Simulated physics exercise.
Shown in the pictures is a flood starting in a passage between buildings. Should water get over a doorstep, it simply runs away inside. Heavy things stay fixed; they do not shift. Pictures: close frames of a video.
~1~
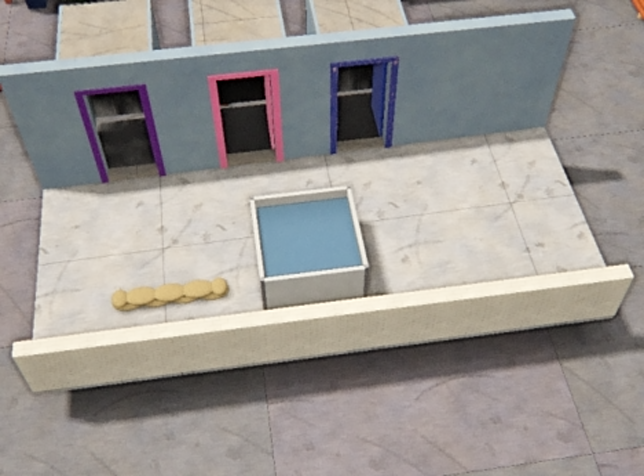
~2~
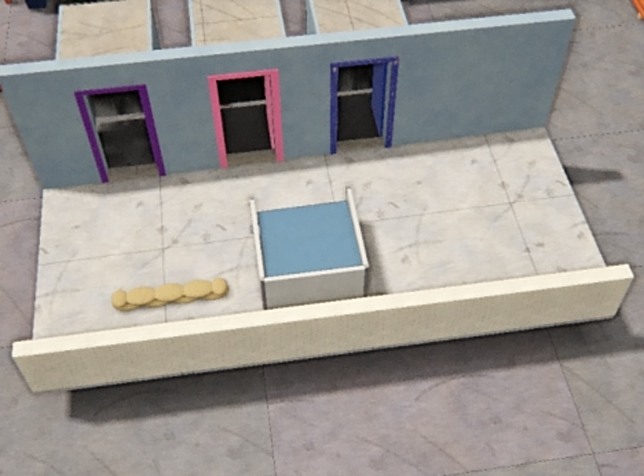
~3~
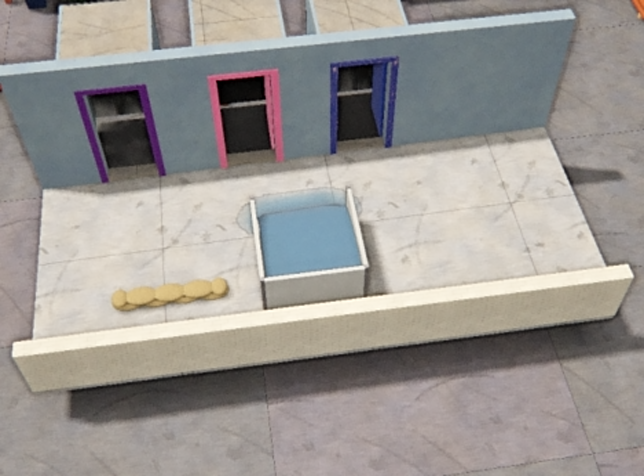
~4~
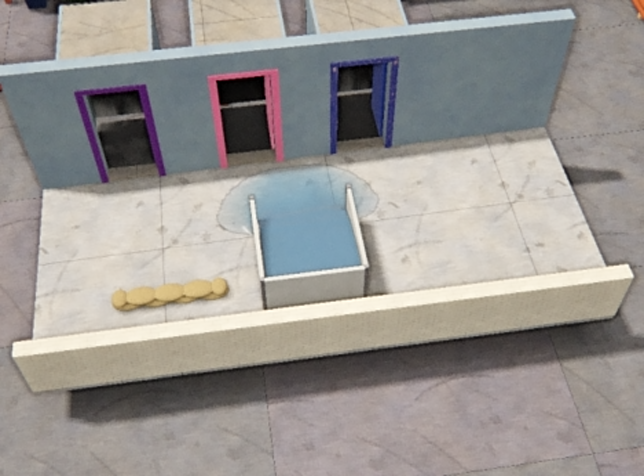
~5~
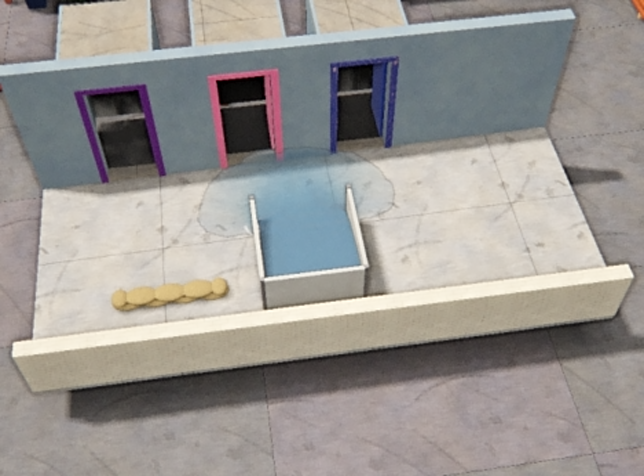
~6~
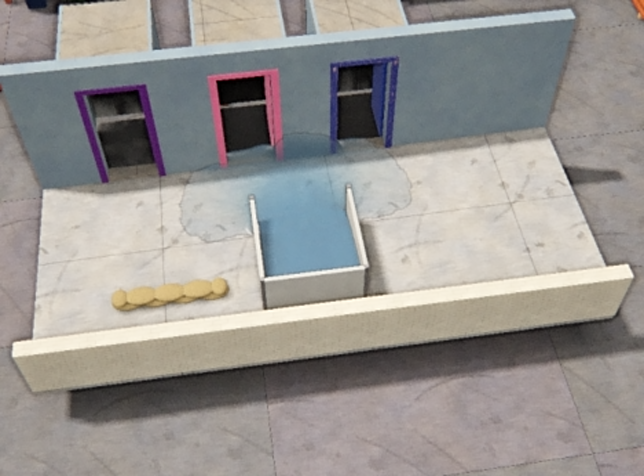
Water pours from the open far side of the tank and spreads across the pale floor.
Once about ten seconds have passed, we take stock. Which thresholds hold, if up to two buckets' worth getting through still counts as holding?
The pink door does not hold; the blue door does not hold; the purple door holds.
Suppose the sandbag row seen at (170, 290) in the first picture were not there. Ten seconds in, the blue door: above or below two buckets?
Simply put, blue clears the line.
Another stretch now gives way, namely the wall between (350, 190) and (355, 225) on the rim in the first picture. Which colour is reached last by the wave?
Last in line is the one in purple.
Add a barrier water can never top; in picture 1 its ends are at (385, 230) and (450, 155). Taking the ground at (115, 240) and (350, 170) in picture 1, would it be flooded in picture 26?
First spot submerged, second spot submerged.
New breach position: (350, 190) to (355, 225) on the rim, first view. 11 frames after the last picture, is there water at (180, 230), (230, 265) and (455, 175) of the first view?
Taken one by one: Unaffected, then unaffected, then sodden.
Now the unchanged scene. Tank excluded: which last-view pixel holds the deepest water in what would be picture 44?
My best guess is roughly (250, 175).
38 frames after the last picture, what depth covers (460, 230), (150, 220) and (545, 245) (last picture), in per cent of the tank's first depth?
Around 2, 4 and 2 %.
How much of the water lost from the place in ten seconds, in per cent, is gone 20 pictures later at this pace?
It comes to around 55 per cent.
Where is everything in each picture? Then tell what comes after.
The first frame shows still water in the water tank at (307, 235).
In the second frame, the front is at a hidden place, out from the gap on the water tank's far side.
In the third frame, the front is at (354, 200), out from the gap on the water tank's far side.
In the fourth frame, the front is at (344, 173), out from the gap on the water tank's far side.
In the fifth frame, water pours out on the water tank's far side and has run to (232, 167).
In the sixth frame, the front is at (199, 171), out from the gap on the water tank's far side.
A moment on, water covers 20 % of the floor; the pink door far over two buckets in, the blue door over two buckets in, the purple door wet at the sill, nothing in.
Next, water covers 35 % of the floor; the pink door far over two buckets in, the blue door far over two buckets in, the purple door wet at the sill, nothing in.
Then, water covers 55 % of the floor; the pink door far over two buckets in, the blue door far over two buckets in, the purple door under two buckets in.
Later, water covers 65 % of the floor; the pink door far over two buckets in, the blue door far over two buckets in, the purple door under two buckets in.
In the end, water covers 55 % of the floor; the pink door far over two buckets in, the blue door far over two buckets in, the purple door under two buckets in.
